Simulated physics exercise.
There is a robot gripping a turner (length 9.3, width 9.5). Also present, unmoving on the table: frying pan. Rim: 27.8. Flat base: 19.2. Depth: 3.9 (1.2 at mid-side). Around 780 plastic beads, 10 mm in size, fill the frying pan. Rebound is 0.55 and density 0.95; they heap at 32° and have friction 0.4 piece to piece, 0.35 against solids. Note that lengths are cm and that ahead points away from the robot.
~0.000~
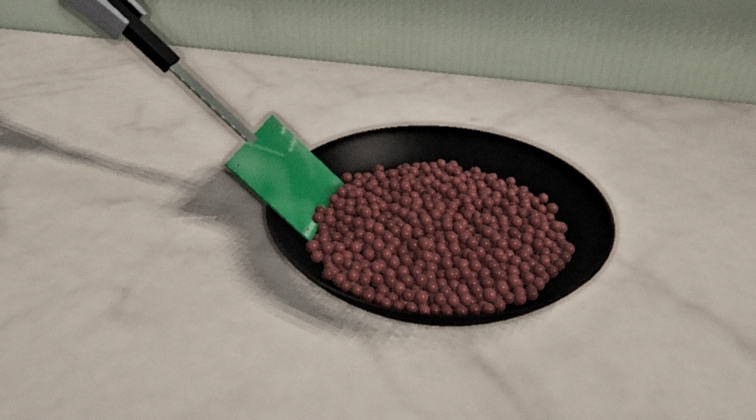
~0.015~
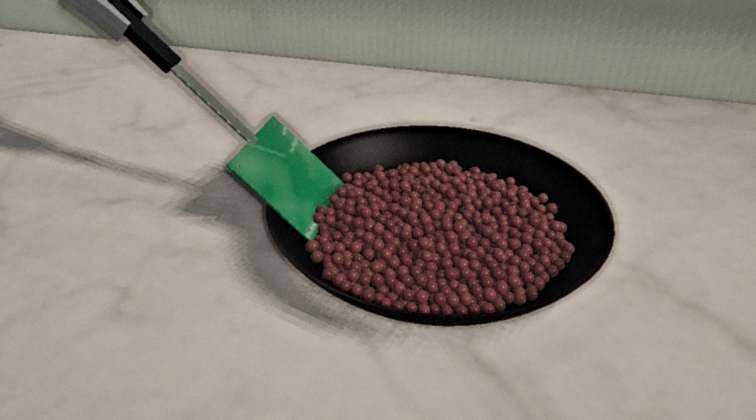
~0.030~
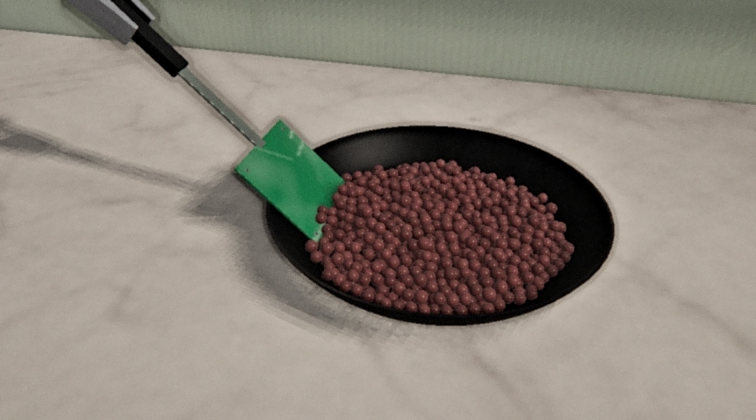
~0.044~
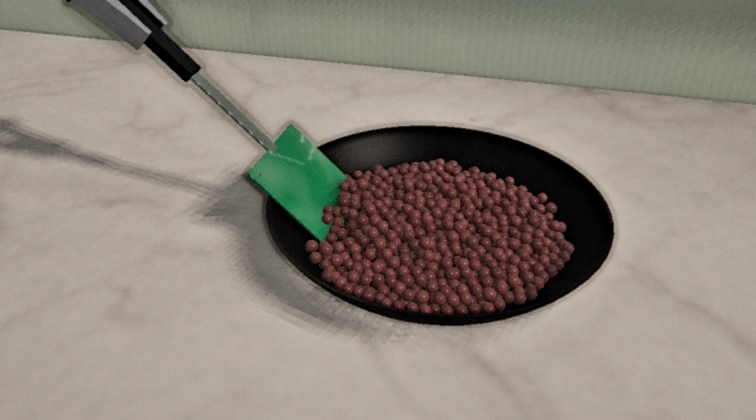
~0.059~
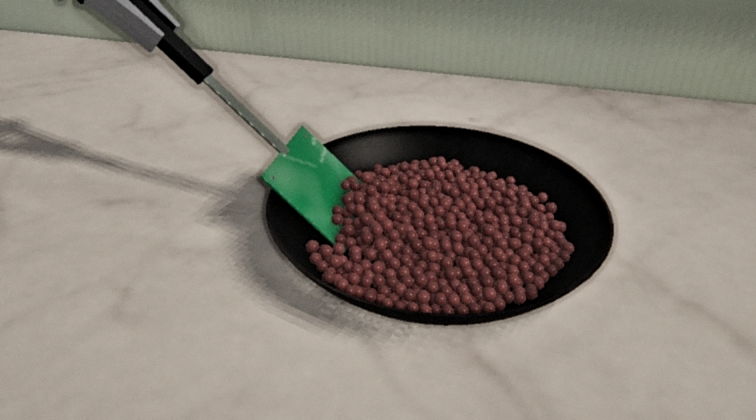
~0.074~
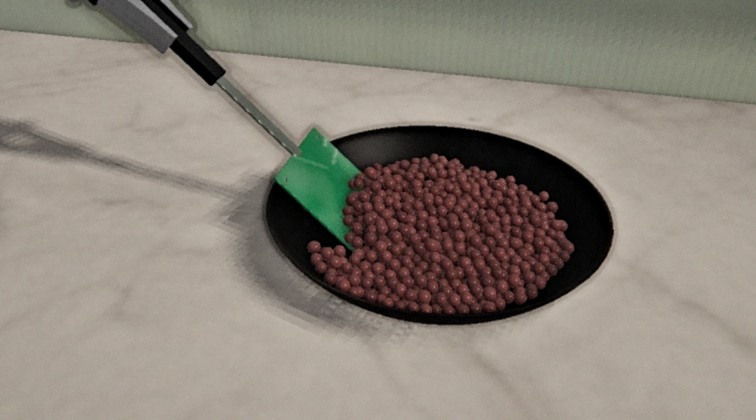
In this clip, a robot gripper holds a green turner at the left edge of a black frying pan filled with dark red beads, then slides it slowly rightward, pushing the nearby beads slightly inward.
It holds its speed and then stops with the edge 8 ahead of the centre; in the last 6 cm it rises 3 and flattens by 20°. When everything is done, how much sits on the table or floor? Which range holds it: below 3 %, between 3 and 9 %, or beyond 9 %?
The range between 3 and 9 %.
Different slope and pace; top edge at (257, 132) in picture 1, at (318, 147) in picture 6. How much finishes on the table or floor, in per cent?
Roughly 15 %.
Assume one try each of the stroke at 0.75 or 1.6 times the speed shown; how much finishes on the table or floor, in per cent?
Some 0 per cent, then some 20 per cent, on the table or floor.
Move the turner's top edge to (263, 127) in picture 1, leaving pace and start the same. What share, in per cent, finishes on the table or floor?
5 percent or thereabouts.
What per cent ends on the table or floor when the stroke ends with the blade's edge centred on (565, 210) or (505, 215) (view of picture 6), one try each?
25 % and 0 %.
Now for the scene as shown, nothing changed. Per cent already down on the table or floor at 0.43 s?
4 %.
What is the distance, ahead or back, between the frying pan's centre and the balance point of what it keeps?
I'd put it at roughly 4.5 cm toward the front.
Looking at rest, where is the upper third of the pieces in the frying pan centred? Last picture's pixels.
Somewhere near (549, 223) in the last picture.
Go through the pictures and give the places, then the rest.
The first frame shows the turner top edge at (250, 138), sloping 43°; upper third of the load around (431, 216), from x 310 to 570, top at y 165; 777 in the frying pan.
The second frame shows the turner top edge at (251, 139), sloping 43°; upper third of the load around (430, 216), from x 310 to 570, top at y 165.
The third frame shows the turner top edge at (258, 143), sloping 43°; upper third of the load around (426, 216), from x 310 to 565, top at y 165.
The fourth frame shows the turner top edge at (270, 147), sloping 43°; upper third of the load around (420, 213), from x 310 to 565, top at y 165.
The fifth frame shows the turner top edge at (283, 150), sloping 43°; upper third of the load around (422, 213), from x 305 to 565, top at y 160.
The sixth frame shows the turner top edge at (295, 151), sloping 43°; upper third of the load around (423, 212), from x 300 to 570, top at y 160; 777 in the frying pan.
After 0.14 s, sloping 43°, highest piece 5 above the table; 777 in the frying pan.
After 0.20 s, sloping 36°, highest piece 6 above the table; 777 in the frying pan.
After 0.43 s, sloping 23°, highest piece 5 above the table; 740 in the frying pan, 30 on the table or floor, 7 on the blade or in flight.
After 1.48 s, sloping 23°, highest piece 5 above the table; 737 in the frying pan, 40 on the table or floor.
In the end, 737 in the frying pan, 40 on the table or floor. That is 5 % on the table or floor.
